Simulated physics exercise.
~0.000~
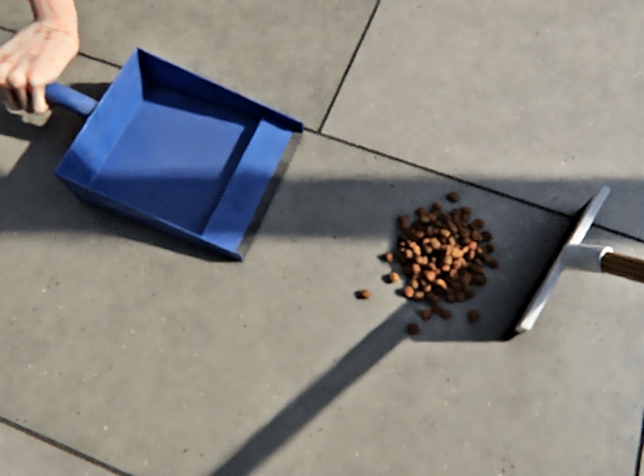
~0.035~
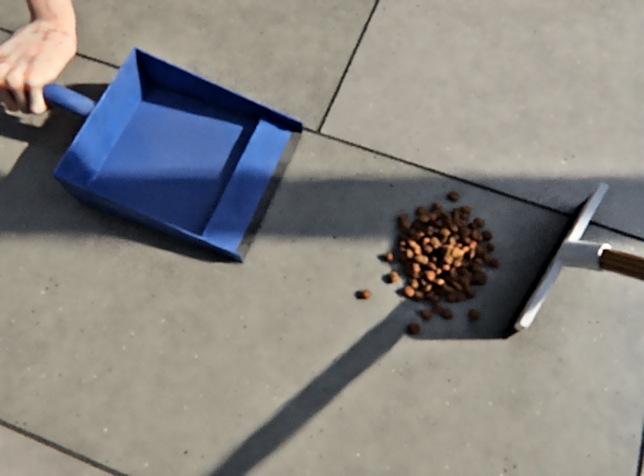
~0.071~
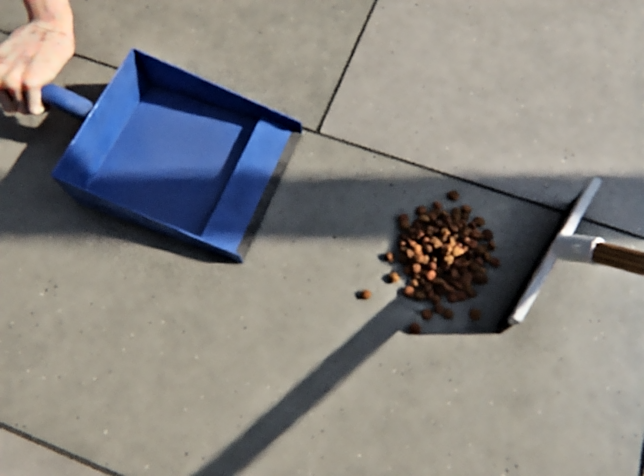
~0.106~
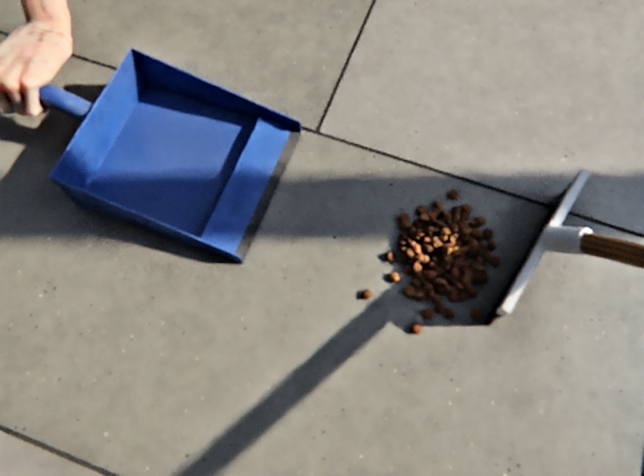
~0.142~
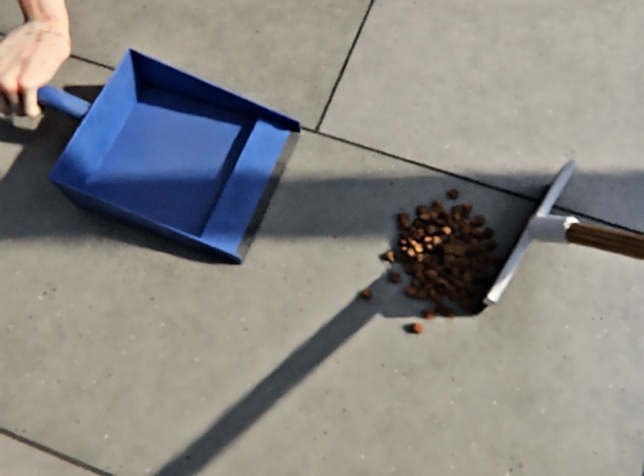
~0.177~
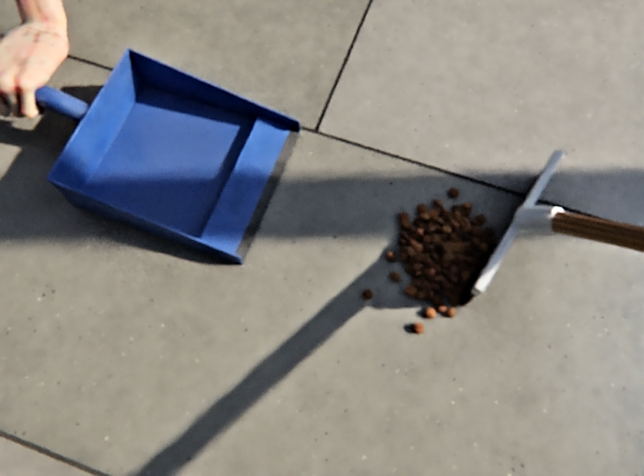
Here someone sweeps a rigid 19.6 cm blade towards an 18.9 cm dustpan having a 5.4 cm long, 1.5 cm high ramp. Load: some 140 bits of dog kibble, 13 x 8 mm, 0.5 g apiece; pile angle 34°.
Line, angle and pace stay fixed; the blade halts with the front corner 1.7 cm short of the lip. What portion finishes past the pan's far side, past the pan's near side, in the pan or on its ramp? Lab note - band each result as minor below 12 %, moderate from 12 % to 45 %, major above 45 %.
My prediction: Far side: A middling portion. Near side: A slim portion. Pan: A middling portion.
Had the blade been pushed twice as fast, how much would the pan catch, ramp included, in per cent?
Share: Close to 25 %.
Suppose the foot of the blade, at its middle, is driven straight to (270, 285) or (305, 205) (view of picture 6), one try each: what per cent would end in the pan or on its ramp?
The two tries give about 0 and 20 percent.
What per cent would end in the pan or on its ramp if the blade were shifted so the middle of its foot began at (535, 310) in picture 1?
Estimate: Near 15 %.
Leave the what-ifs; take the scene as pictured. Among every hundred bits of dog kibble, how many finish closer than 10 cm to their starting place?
Around 20 in a hundred.
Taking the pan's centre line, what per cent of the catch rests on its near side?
About 10 %.
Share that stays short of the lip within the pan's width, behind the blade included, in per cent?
55 per cent.
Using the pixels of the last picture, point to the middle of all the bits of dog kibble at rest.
When it all comes to rest, the middle is near (301, 158).
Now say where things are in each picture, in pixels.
The first frame shows blade from (522, 328) to (601, 194), moved 0.0 cm, 0 of the pieces shifted so far; middle of the pieces at (446, 258); pan at (181, 161).
The second frame shows blade from (521, 325) to (599, 191), moved 0.3 cm, 0 of the pieces shifted so far; middle of the pieces at (446, 258).
The third frame shows blade from (514, 319) to (592, 185), moved 1.2 cm, 0 of the pieces shifted so far; middle of the pieces at (446, 257).
The fourth frame shows blade from (503, 310) to (581, 177), moved 2.6 cm, 0 of the pieces shifted so far; middle of the pieces at (447, 257).
The fifth frame shows blade from (490, 300) to (568, 167), moved 4.3 cm, 1 of the pieces shifted so far; middle of the pieces at (448, 256).
The sixth frame shows blade from (477, 290) to (555, 158), moved 6.0 cm, 29 of the pieces shifted so far; middle of the pieces at (446, 254); pan at (176, 164). The blade's pace is about 0.47 m/s, heading 17 degrees away from the viewer's side.
After 0.43 s, middle of the blade 16 cm from the lip; 0 % over the lip, far side 5 %, near side 0 %.
Then, at 0.61 s, middle of the blade 8 cm from the lip; 0 % over the lip, far side 15 %, near side 0 %.
Then, at 0.90 s, middle of the blade 4 cm from the lip; 20 % over the lip, far side 25 %, near side 0 %.
In the end, at 1.3 s, far side 25 %, near side 0 %, pan 20 %, in front of the lip or behind the blade 55 %.
